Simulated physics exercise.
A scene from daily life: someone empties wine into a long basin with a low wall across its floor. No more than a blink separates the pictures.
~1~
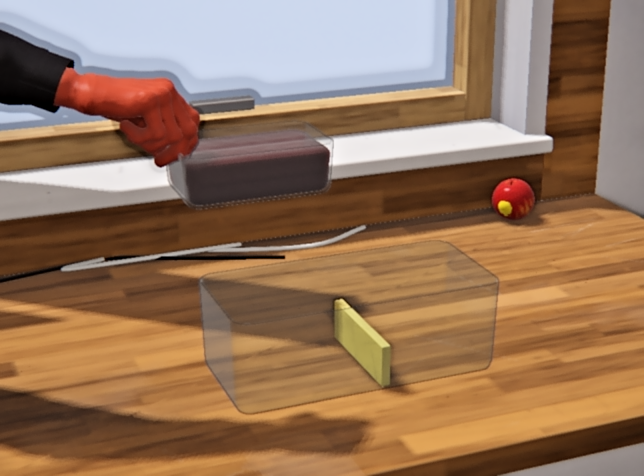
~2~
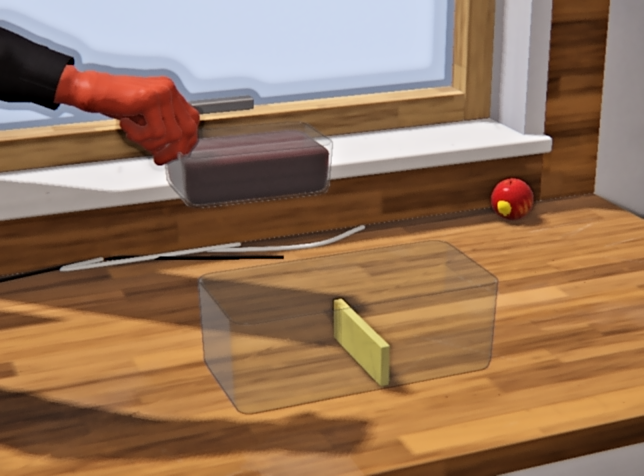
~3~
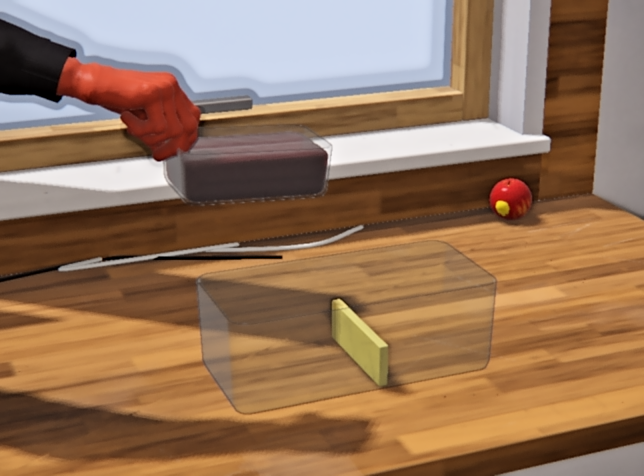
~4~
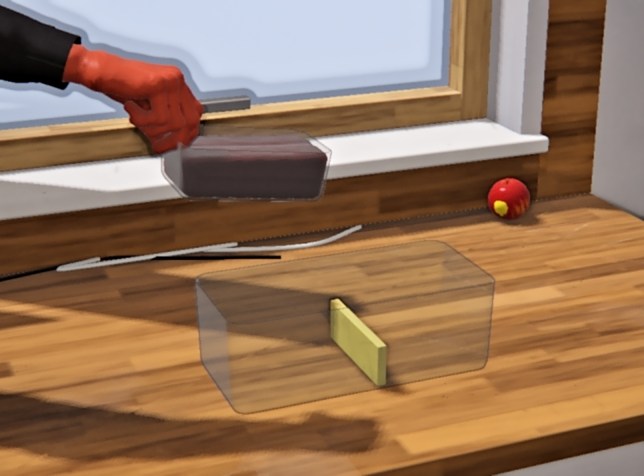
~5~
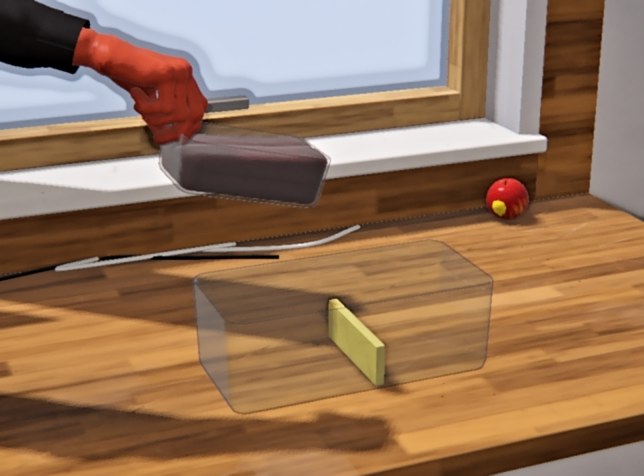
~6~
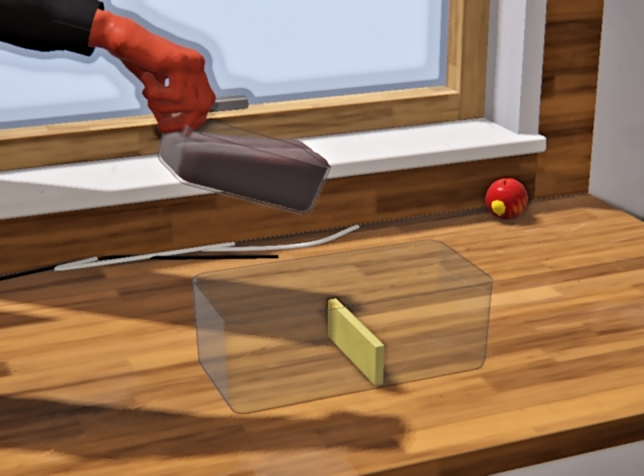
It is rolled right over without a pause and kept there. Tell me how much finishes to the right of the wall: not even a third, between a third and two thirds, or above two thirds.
It works out to between a third and two thirds.
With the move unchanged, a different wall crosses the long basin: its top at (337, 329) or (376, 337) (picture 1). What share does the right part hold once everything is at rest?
I'd expect near 75 percent the first time and near 35 percent the next.
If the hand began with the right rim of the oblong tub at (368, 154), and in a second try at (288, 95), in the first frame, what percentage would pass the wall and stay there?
Estimate, first then second: 75 per cent and 15 per cent.
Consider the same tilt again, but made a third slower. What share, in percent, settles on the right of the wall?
Near 60 parts in a hundred.
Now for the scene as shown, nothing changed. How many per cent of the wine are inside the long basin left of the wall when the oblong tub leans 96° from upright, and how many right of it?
Left side: 5 in a hundred; right side: 30 in a hundred.
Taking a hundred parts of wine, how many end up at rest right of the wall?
Some 45 parts in a hundred.
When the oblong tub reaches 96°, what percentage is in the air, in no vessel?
55 %.
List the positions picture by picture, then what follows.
In the first frame, it leans 0°; its right rim is at (319, 133); the wine meets the walls at (174, 154) and (316, 138); the long basin's rim runs from (215, 302) to (473, 261); the wall's top is at (362, 323).
In the second frame, it leans 1°; its right rim is at (319, 134); the wine meets the walls at (173, 153) and (315, 139).
In the third frame, it leans 4°; its right rim is at (318, 137); the wine meets the walls at (172, 151) and (314, 141).
In the fourth frame, it leans 8°; its right rim is at (318, 143); the wine meets the walls at (172, 149) and (314, 143).
In the fifth frame, it leans 14°; its right rim is at (317, 150); the wine meets the walls at (171, 146) and (314, 145).
In the sixth frame, it leans 21°; its right rim is at (316, 159); the wine meets the walls at (171, 144) and (313, 154); 3 per cent is over the edge.
A moment on, the oblong tub is tipped on its side and 9 per cent is still to pour, 6 is left of the wall and 29 right of it.
Next, the oblong tub is tipped right over and 0 per cent is still to pour, 39 is left of the wall and 45 right of it.
Then the oblong tub is tipped right over and 0 per cent is still to pour, 45 is left of the wall and 47 right of it.
Later the oblong tub is tipped right over and 0 per cent is still to pour, 45 is left of the wall and 47 right of it.
At rest 45 per cent lies left of the wall, 47 right of it and 8 outside.
